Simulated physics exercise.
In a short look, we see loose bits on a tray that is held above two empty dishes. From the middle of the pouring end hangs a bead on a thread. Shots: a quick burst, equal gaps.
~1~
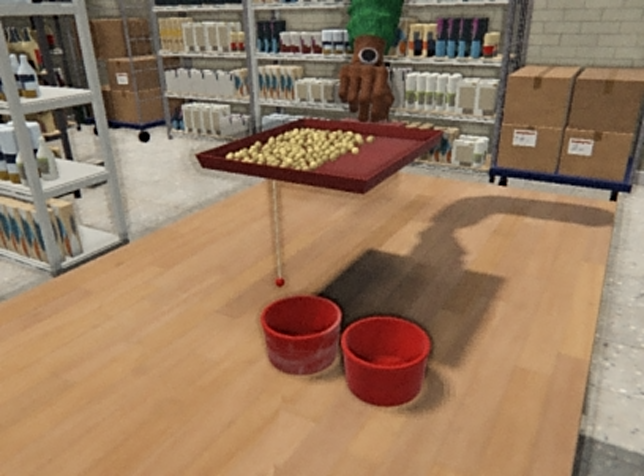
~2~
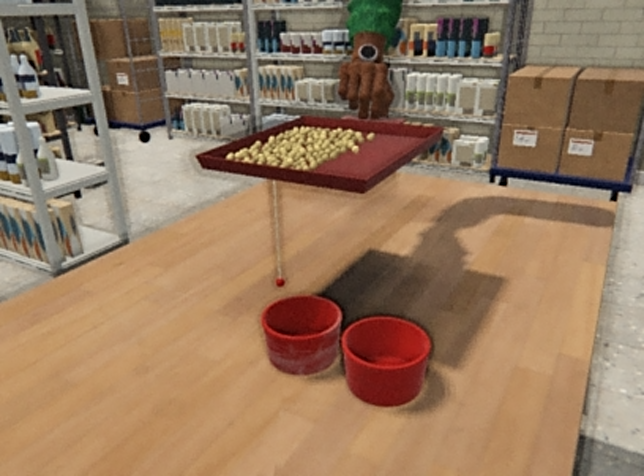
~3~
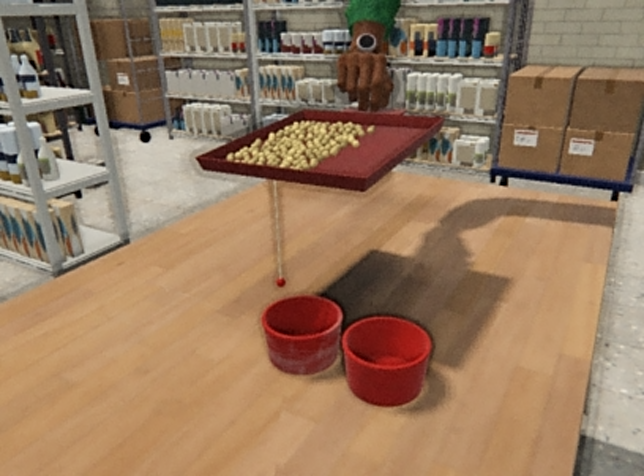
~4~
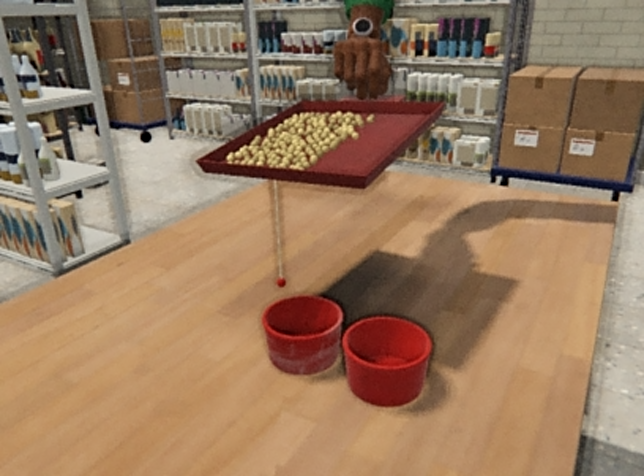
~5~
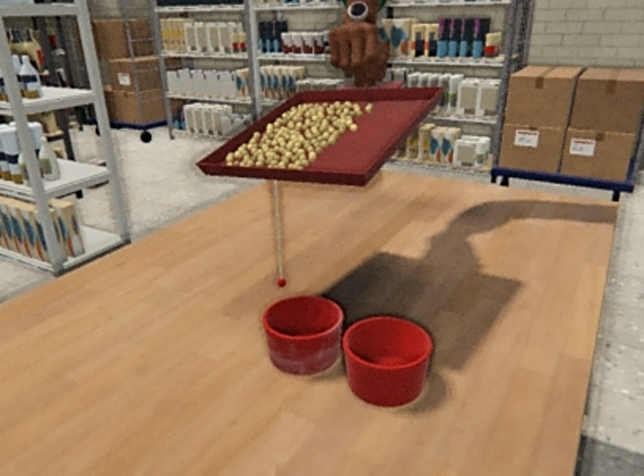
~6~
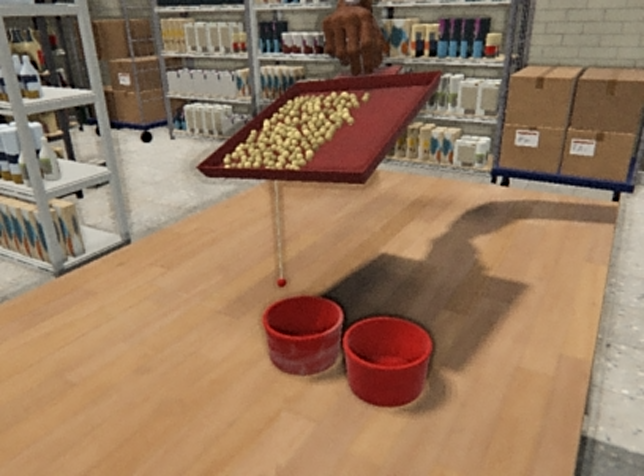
A red tray of soya beans tilts gradually toward its left corner above two red dishes.
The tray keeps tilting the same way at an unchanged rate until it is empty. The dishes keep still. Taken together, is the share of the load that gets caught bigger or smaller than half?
The dishes save the lesser portion.
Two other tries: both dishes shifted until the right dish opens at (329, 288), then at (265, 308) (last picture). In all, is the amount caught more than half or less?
In the first position shy of half, in the second past half.
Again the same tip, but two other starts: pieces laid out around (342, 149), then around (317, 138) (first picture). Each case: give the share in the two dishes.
0 per cent for the first try, 0 per cent for the second.
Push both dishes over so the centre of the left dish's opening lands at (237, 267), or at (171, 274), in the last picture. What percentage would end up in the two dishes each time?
That makes 20 per cent, followed by 70 per cent.
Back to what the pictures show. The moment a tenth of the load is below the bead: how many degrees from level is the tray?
About 85 degrees.
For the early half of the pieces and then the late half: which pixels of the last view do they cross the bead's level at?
(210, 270), then (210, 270).
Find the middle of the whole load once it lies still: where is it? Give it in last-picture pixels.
Close to (188, 326) in the last picture.
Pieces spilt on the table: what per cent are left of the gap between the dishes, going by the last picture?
About 100 %.
Soon, tray tipped steeply; nearly all on the tray; a small part in the air.
A while on, tray tipped past a quarter turn; a small part on the tray; most outside both; about a quarter in the air.
Towards the end, tray tipped past a quarter turn; all outside both.
Finally, tray tipped past a quarter turn; none in the right dish; none in the left dish; all outside both.
